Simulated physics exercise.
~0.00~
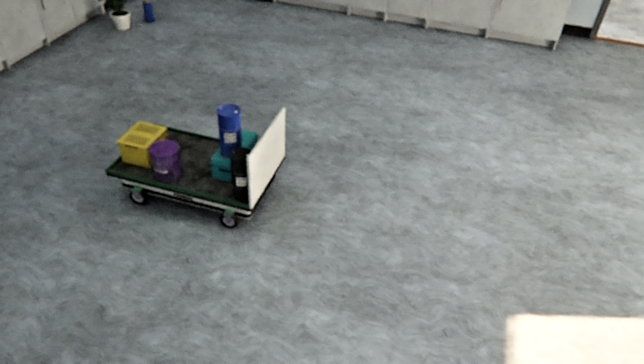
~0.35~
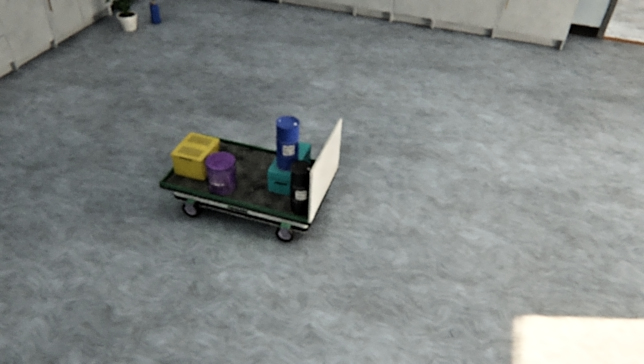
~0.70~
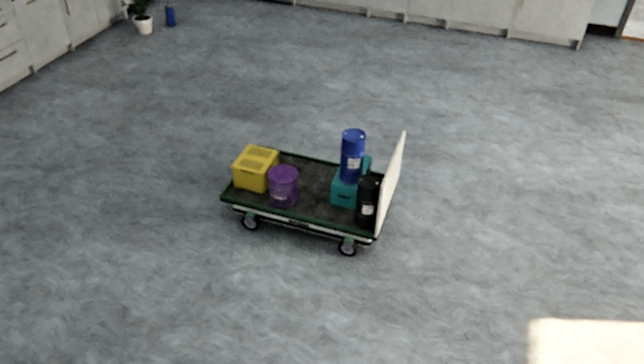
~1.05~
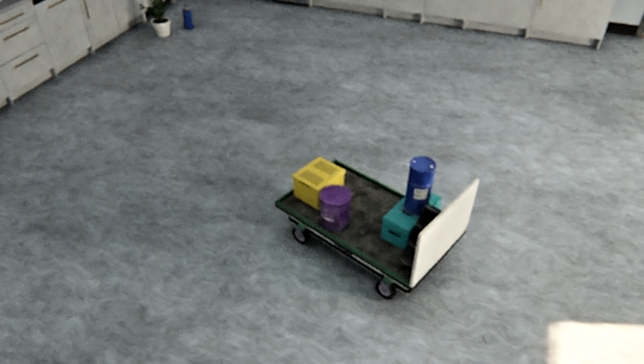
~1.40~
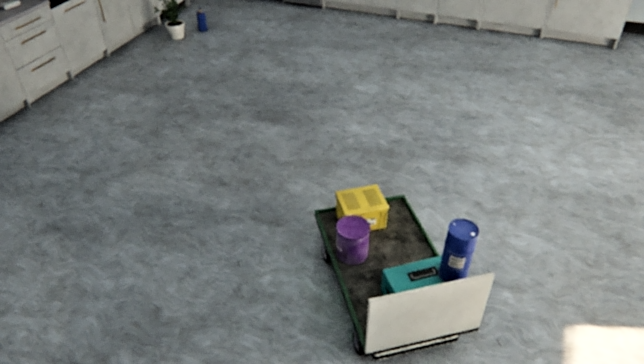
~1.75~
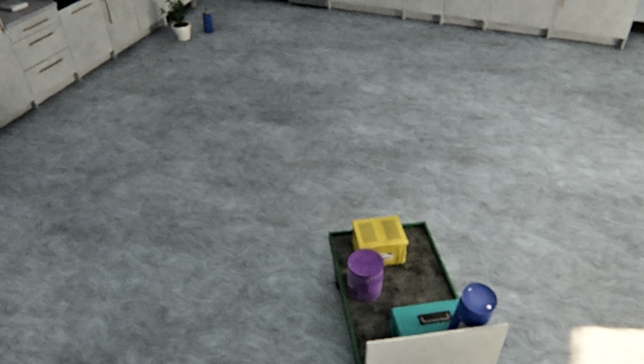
The clip shows a flat cart carrying a yellow tote, purple pail, turquoise toolbox, blue canister and black canister rolling right across a grey floor, then turning toward the viewer as the black canister tips behind the board, ending near the bottom edge with the blue canister leaning slightly.
